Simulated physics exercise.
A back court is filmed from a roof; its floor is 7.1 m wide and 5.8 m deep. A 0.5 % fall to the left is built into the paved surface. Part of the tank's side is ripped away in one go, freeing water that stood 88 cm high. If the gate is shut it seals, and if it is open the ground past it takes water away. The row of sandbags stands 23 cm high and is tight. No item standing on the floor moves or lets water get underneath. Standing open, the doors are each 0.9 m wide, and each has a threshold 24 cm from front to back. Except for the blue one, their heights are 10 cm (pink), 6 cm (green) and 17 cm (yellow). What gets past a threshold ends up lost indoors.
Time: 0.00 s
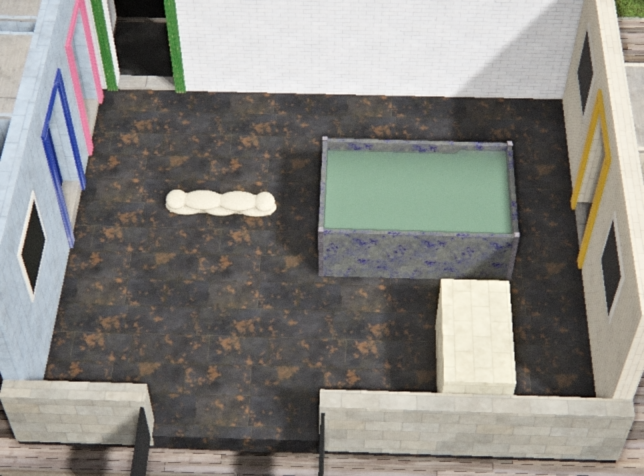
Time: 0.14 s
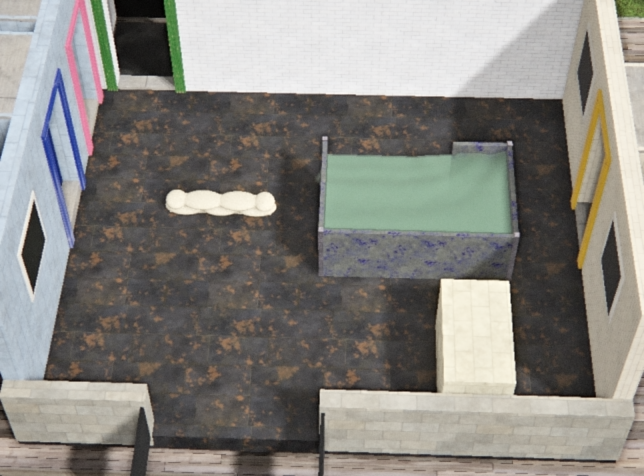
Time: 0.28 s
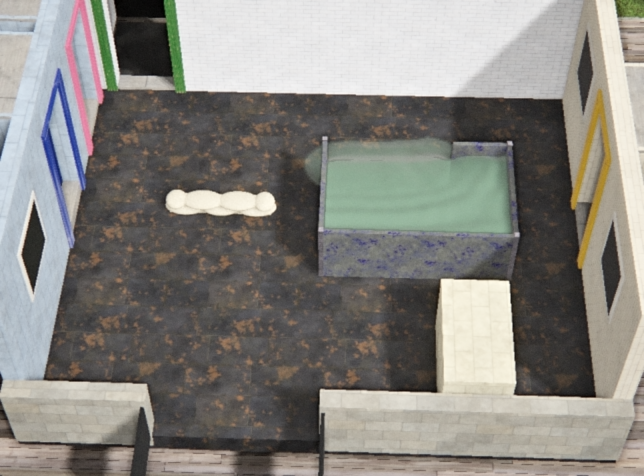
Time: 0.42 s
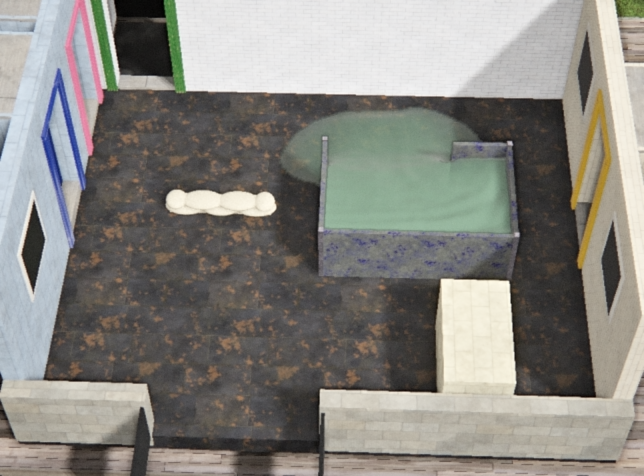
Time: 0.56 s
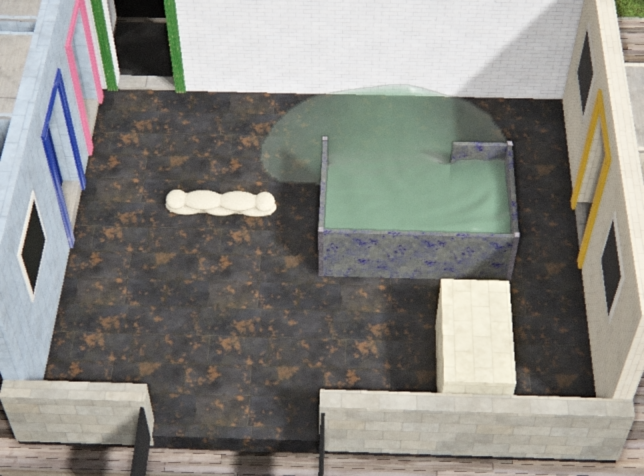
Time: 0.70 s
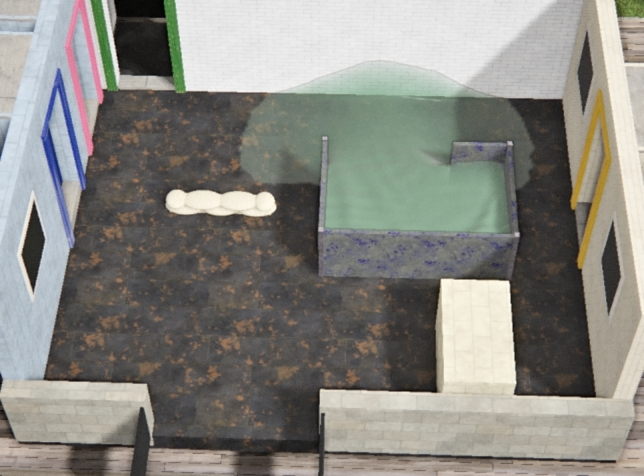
Green water pours through a gap in the tank's far side and spreads across the dark floor.
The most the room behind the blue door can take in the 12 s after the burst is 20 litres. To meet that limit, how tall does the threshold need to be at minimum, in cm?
At least 11.5 cm or so.
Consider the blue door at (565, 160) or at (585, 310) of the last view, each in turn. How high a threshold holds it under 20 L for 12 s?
You'd want about 19 cm there first, then about 13.5 cm.
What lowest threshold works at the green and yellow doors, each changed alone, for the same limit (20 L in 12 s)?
Roughly 14.0 cm for the green door and roughly 9.0 cm for the yellow door.
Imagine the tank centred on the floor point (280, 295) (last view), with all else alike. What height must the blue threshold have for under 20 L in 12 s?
It should be around 23 cm high.
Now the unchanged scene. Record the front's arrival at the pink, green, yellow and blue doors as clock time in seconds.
Door pink: 1.8 seconds; door green: 1.3 seconds; door yellow: 2.2 seconds; door blue: 2.4 seconds.
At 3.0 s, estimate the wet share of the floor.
The wet part is about 50 per cent.
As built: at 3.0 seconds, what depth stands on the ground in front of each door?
Depths in cm - pink: 32, green: 9, yellow: 10, blue: 16.
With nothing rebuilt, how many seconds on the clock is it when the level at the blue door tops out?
Peak time: Around 4.0 s.
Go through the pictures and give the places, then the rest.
The tank at (418, 190) is whole and still, 88 cm deep; the blue door at (65, 168) is dry, in the first picture.
The gap is on the far side, the front 0.4 m out at a hidden place; the back of the tank holds 88 cm, in the second picture.
The front is at (410, 143), 0.9 m from the gap on the far side; 1.6 m2 of floor is wet, 82 cm left at the back, in the third picture.
Water pours out on the far side and has run 1.6 m, to (414, 111); about 13 cm deep outside, 77 cm at the back, in the fourth picture.
The front is at (452, 98), 1.9 m from the gap on the far side; 5.5 m2 of floor is wet, 75 cm left at the back, in the fifth picture.
The gap is on the far side, the front 2.0 m out at (499, 99); the back of the tank holds 71 cm; the blue door at (65, 168), 4.5 m from the gap, is still 2.6 m from the nearest water, in the sixth picture.
After 1.4 s water covers 20 % of the floor, deepest (60 cm) near (370, 104); it has not reached the blue door.
After 3.0 s water covers 50 % of the floor, deepest (35 cm) near (94, 133); 16 cm at the blue door, 0 litres in over its 21 cm threshold.
After 12.0 s water covers 95 % of the floor, deepest (13 cm) near (37, 415); 9 cm at the blue door, 0 litres in over its 21 cm threshold.
At the blue door as built, the water arrived by 2.4 s and peaked near 18 cm at 4.0 s.
With a threshold of 10 cm, 32 litres would have come in within the 12 s; with 13.5 cm, 10 litres. So under 20 litres takes about 11.5 cm.
